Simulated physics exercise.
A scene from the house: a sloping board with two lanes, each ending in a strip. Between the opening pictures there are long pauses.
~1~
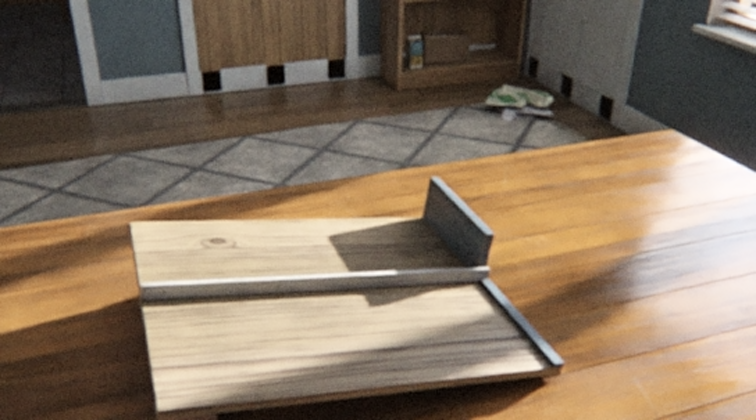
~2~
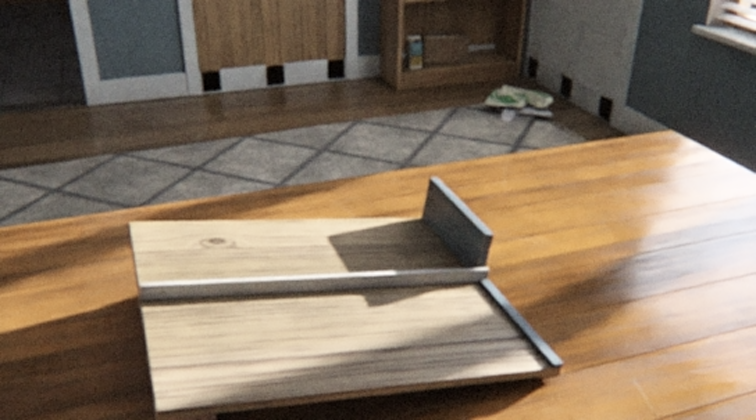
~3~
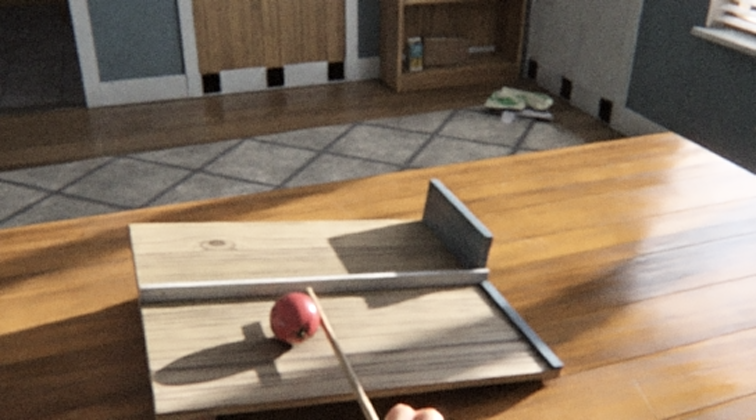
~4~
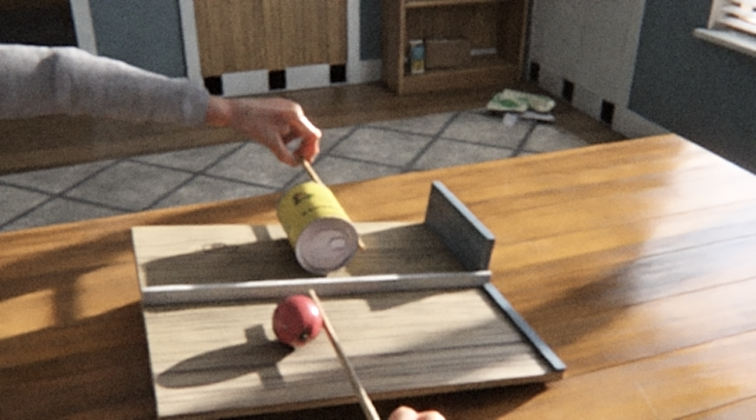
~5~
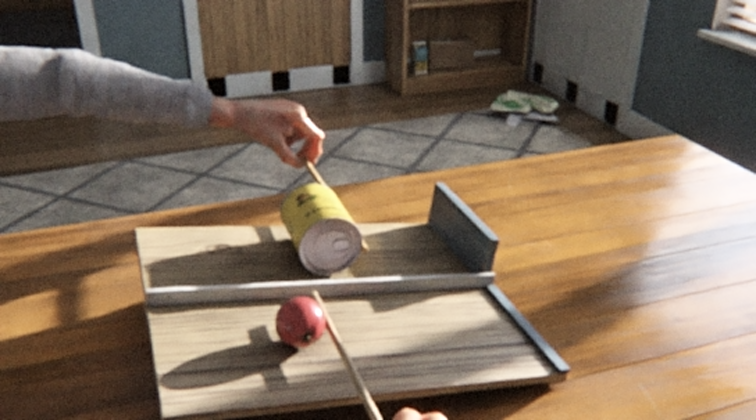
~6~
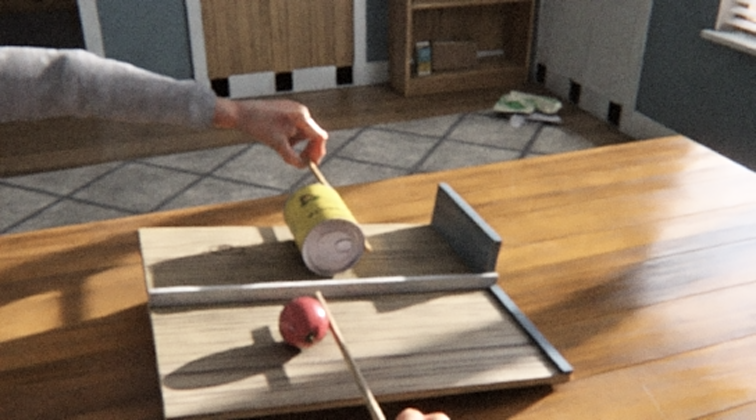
Hands with sticks hold a red tomato, then a yellow tin, on a two-lane board.
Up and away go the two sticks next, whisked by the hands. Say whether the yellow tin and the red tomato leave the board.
Yellow tin stays put, red tomato falls off.
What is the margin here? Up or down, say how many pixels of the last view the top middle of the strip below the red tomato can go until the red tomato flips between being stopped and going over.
Move it up by about 8 pixels.
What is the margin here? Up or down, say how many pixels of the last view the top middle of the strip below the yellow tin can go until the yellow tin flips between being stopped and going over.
A downward shift of 32 pixels does it.
Then, 0.56 s after the last picture, yellow tin rolling on the board near (412, 227); red tomato rolling on the board near (419, 316).
Then, 1.08 s after the last picture, yellow tin resting against the strip near (434, 227); red tomato off the board near (634, 297).
By the end, the yellow tin stops on the board, near (434, 227); the red tomato rolls off the board.
